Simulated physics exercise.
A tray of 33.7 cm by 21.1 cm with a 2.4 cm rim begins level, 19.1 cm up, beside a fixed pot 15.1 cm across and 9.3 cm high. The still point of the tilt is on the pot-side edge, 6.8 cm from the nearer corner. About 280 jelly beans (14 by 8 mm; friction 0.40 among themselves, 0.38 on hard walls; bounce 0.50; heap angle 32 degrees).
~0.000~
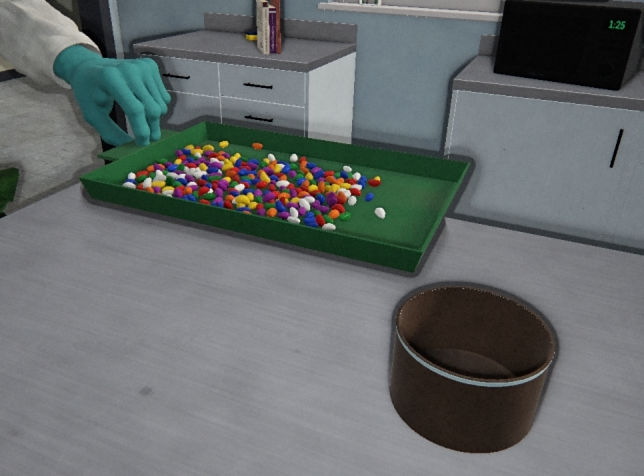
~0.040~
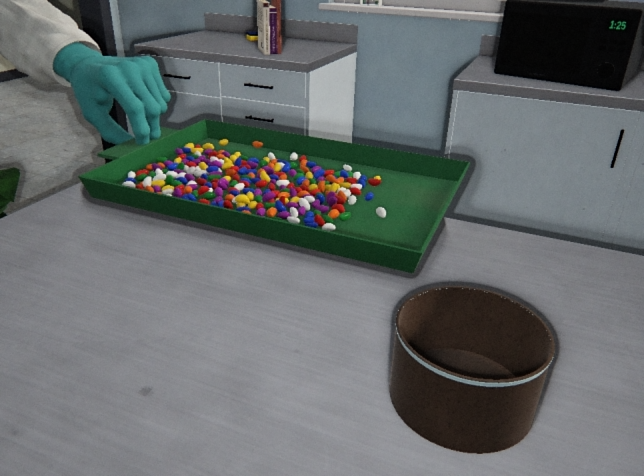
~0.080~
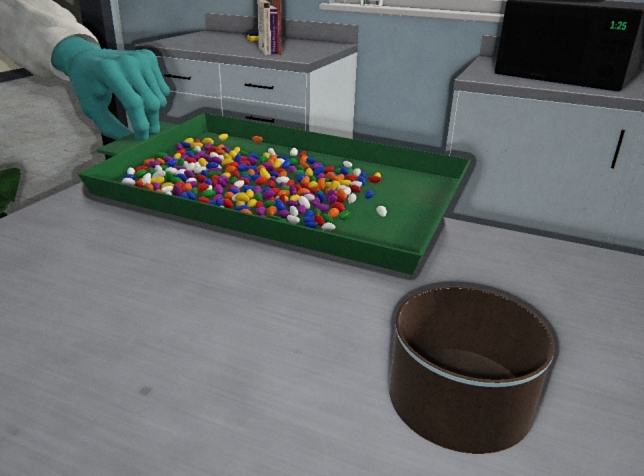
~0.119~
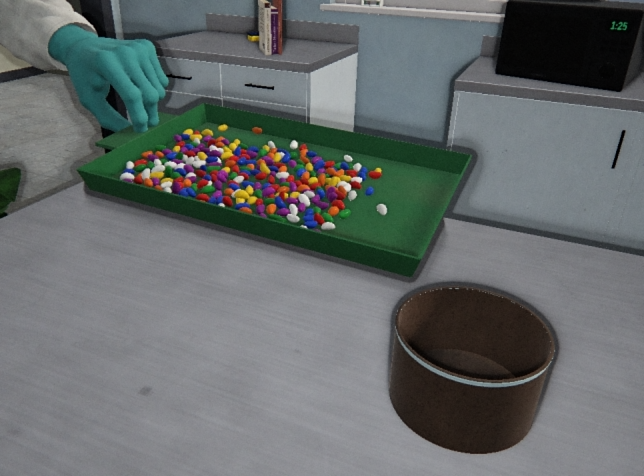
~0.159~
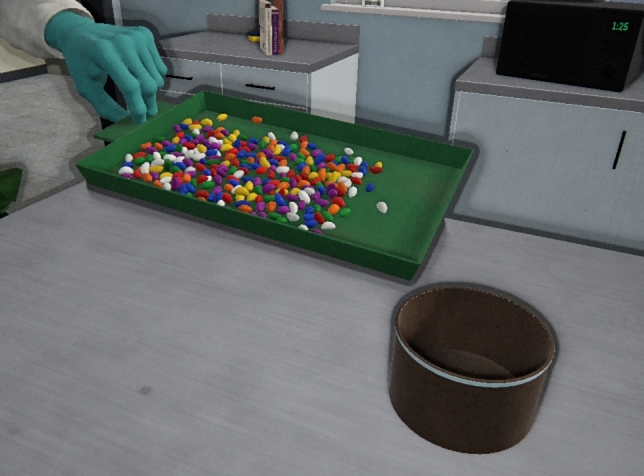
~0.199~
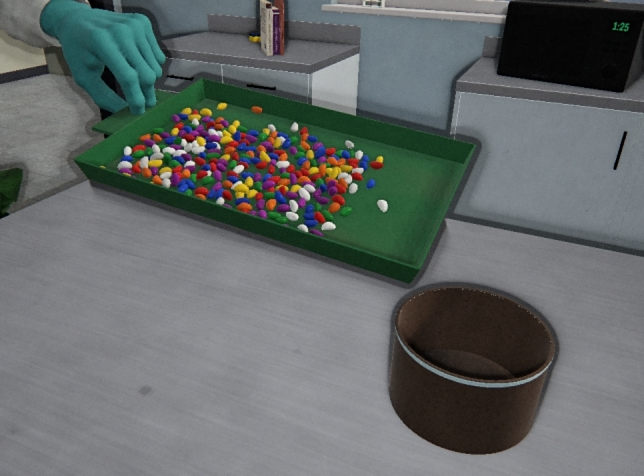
In a kitchen, a teal-gloved hand slightly raising the far left side of a green tray of colourful jelly beans.
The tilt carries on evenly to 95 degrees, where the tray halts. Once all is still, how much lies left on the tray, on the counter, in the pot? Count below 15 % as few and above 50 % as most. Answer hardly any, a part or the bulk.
Left on the tray: Hardly any; on the counter: The bulk; in the pot: Hardly any.
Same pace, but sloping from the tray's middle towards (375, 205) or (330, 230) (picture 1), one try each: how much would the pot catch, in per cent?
About 55 and 10 per cent.
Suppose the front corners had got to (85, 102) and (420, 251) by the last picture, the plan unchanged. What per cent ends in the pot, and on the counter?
Pot 60, counter 40.
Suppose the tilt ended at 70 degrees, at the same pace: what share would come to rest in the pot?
Then about 0 per cent.
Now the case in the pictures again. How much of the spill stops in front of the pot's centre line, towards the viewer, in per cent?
Roughly 100 per cent.
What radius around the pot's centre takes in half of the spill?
Some 14 cm.
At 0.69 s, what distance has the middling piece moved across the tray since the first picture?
Some 7 cm.
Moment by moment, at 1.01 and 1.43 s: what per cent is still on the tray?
In turn: 70, 5.
After 0.69 s, tilt 52 degrees; the tray holds 100 %, the pot 0 %.
After 1.01 s, tilt 78 degrees; the tray holds 70 %, the pot 0 %.
After 1.43 s, tilt 95 degrees; the tray holds 5 %, the pot 0 %.
At rest (2.8 s), tray 0 %, counter 100 %, pot 0 %.
